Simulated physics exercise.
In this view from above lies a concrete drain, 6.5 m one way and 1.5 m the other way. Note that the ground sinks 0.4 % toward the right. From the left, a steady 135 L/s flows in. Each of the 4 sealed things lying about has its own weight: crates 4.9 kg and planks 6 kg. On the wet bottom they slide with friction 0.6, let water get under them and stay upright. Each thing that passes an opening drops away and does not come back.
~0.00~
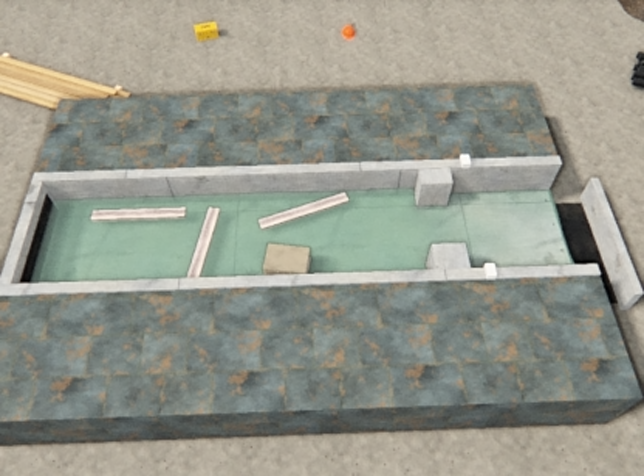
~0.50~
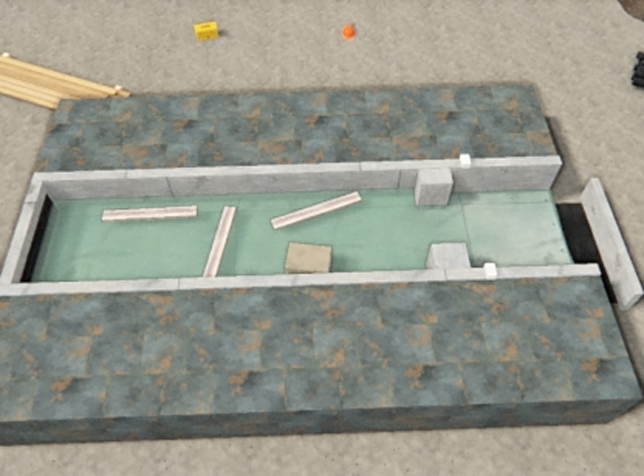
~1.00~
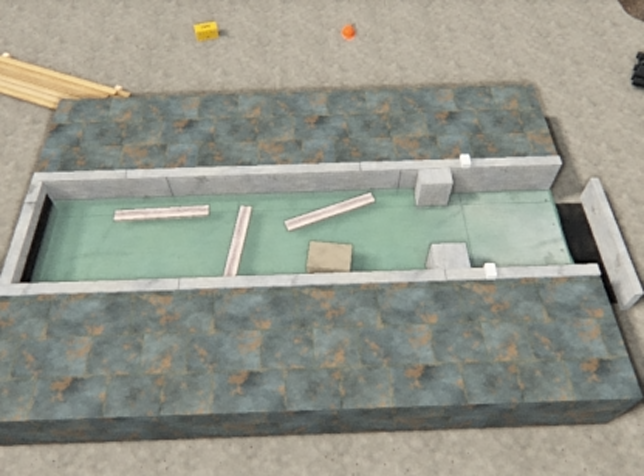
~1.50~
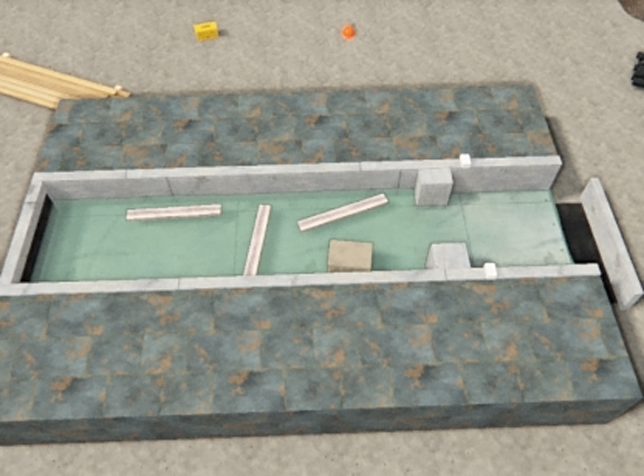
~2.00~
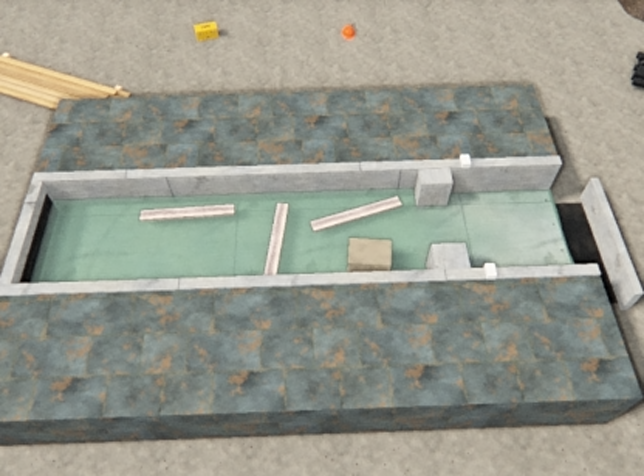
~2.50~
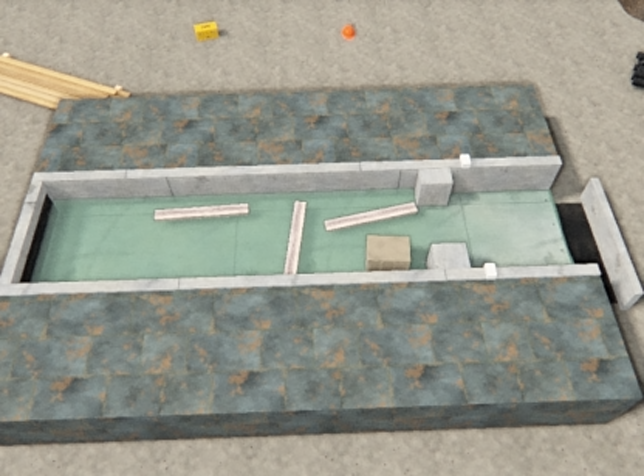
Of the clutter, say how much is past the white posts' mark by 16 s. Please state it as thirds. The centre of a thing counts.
That would be somewhere from one to two thirds.
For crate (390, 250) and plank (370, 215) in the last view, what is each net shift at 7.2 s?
Respectively, gone out and washed out.
After 3.5 s 0 of 4 are over the mark; 4 afloat.
After 7.2 s 2 of 4 are over the mark; 2 afloat.
After 12.0 s 2 of 4 are over the mark; 2 afloat.
After 16.0 s 2 of 4 are over the mark; 2 afloat.
